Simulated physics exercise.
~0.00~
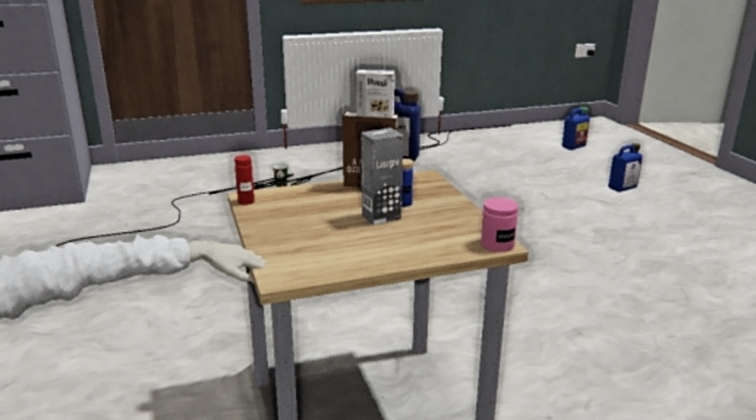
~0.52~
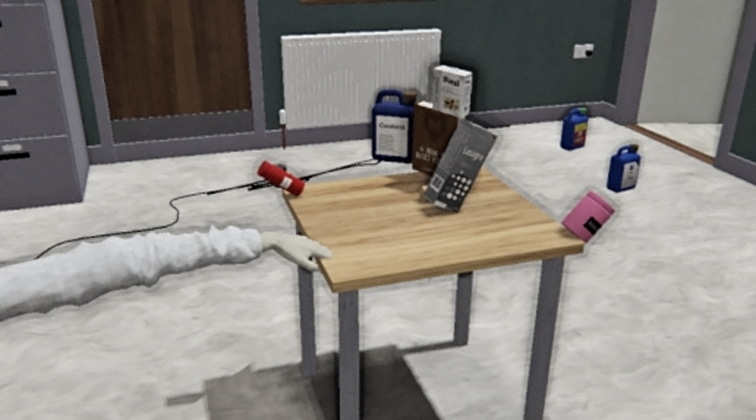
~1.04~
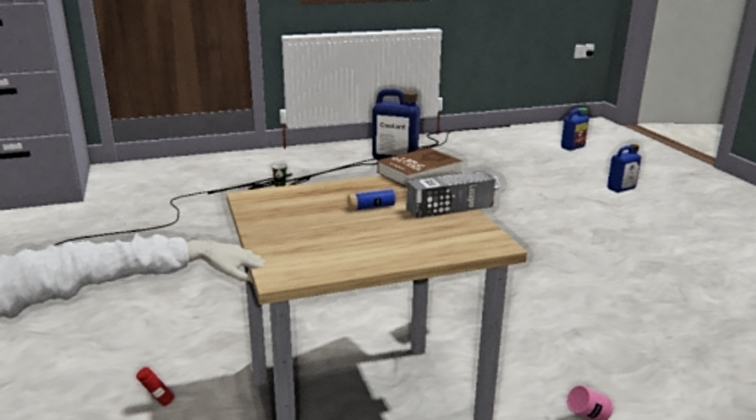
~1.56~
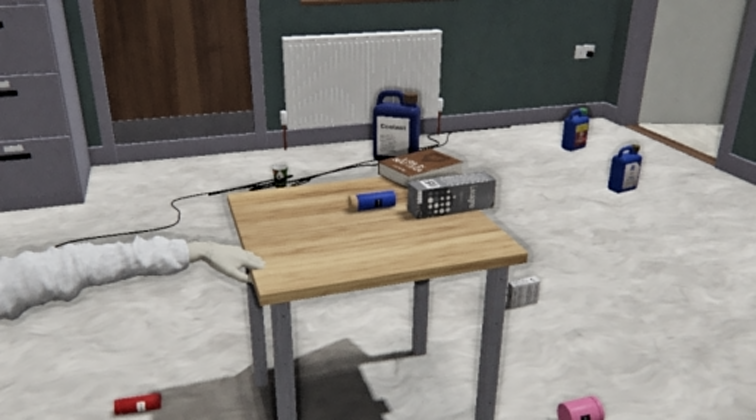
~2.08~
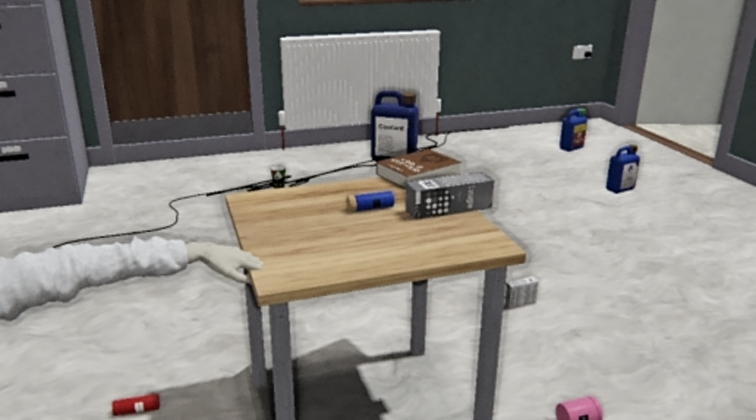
White-sleeved arm jerking a wooden table right and back, toppling containers and sending a pink jar and red shaker to the floor.
